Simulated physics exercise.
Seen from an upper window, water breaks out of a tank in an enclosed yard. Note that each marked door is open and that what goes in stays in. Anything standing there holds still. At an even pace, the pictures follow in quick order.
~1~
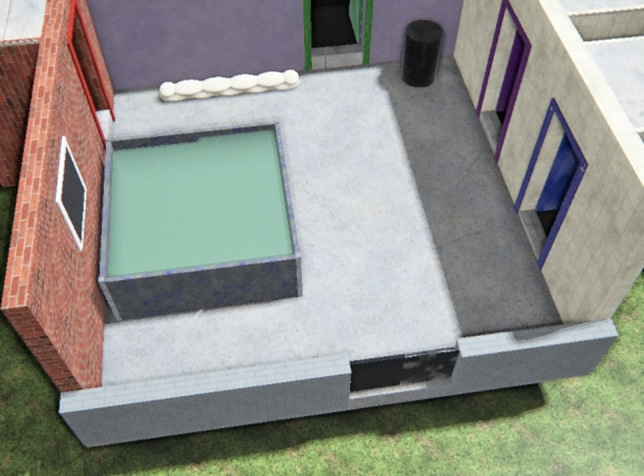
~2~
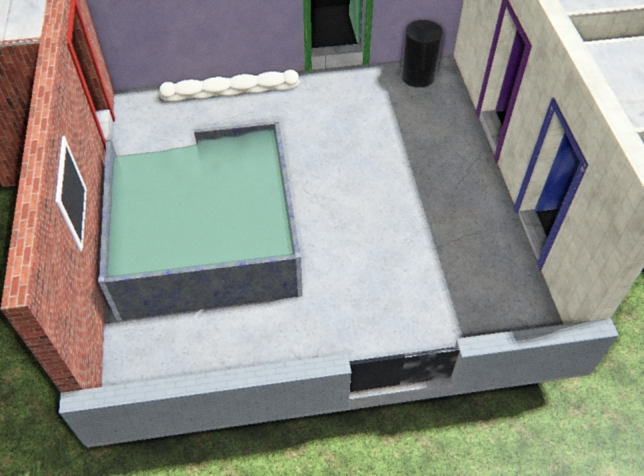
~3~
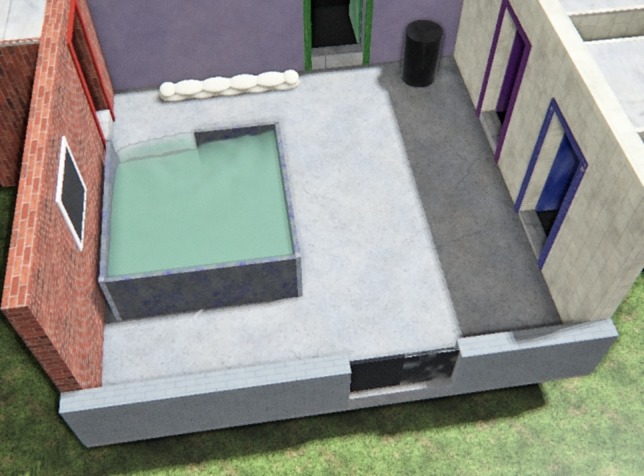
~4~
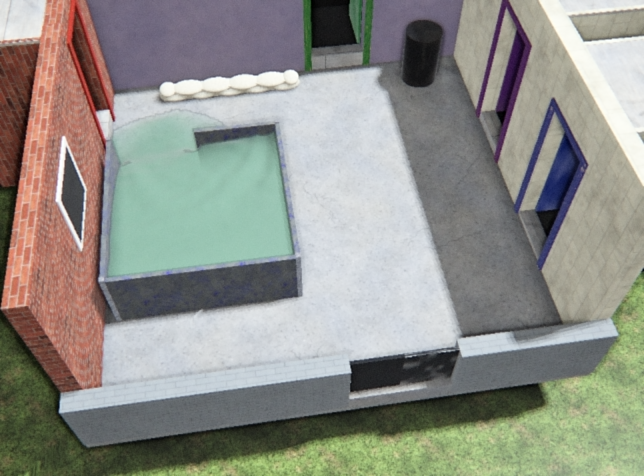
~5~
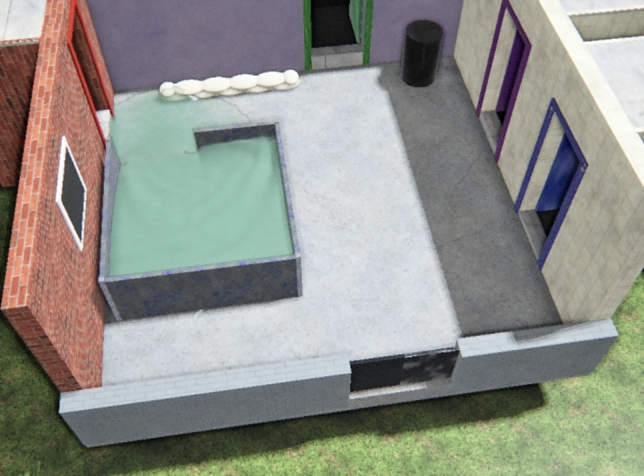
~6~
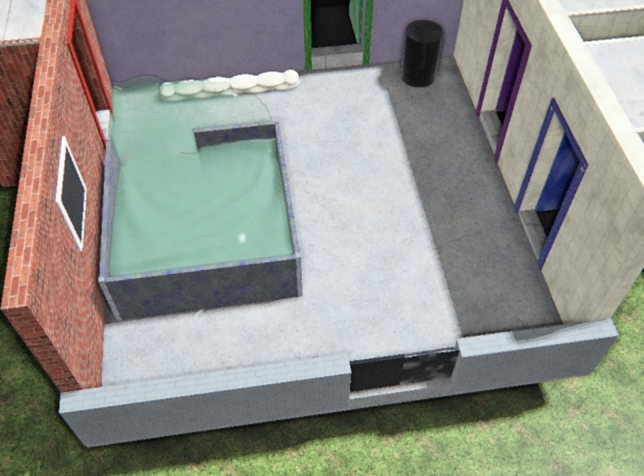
In the video, seen from above, green water sits still in an open tank in a walled yard, then pours through a gap in its far side and spreads across the pale floor around a lumpy white object.
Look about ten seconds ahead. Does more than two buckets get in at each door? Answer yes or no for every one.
Red door: Yes, blue door: Yes, purple door: Yes, green door: No.
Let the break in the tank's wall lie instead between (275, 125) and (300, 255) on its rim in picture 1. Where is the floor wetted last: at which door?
You want the door marked red.
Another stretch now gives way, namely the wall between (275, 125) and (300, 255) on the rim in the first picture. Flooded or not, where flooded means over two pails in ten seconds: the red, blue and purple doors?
As I see it, the red door stays within limits, the blue door overshoots and the purple door overshoots.
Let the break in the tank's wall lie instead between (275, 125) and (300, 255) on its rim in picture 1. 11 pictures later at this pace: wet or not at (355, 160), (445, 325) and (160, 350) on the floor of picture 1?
Sequence: Wetted / wetted / spared.
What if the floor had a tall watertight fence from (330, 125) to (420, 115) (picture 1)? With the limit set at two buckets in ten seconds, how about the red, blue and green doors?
The red door tops the mark, the blue door tops the mark and the green door stays shy of it.
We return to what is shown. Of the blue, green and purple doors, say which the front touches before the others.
Clearly the door marked green.
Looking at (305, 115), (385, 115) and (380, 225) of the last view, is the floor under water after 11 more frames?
In turn, the points end up soaked, soaked and high and dry.
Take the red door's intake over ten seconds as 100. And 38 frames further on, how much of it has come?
Roughly 100 per cent.
A moment on, water covers 20 % of the floor; the red door under two buckets in, the blue door not reached, the purple door not reached, the green door not reached.
Next, water covers 30 % of the floor; the red door over two buckets in, the blue door not reached, the purple door not reached, the green door wet at the sill, nothing in.
Then, water covers 60 % of the floor; the red door far over two buckets in, the blue door not reached, the purple door over two buckets in, the green door wet at the sill, nothing in.
Later, water covers 85 % of the floor; the red door far over two buckets in, the blue door over two buckets in, the purple door far over two buckets in, the green door wet at the sill, nothing in.
In the end, water covers 95 % of the floor; the red door far over two buckets in, the blue door over two buckets in, the purple door far over two buckets in, the green door wet at the sill, nothing in.
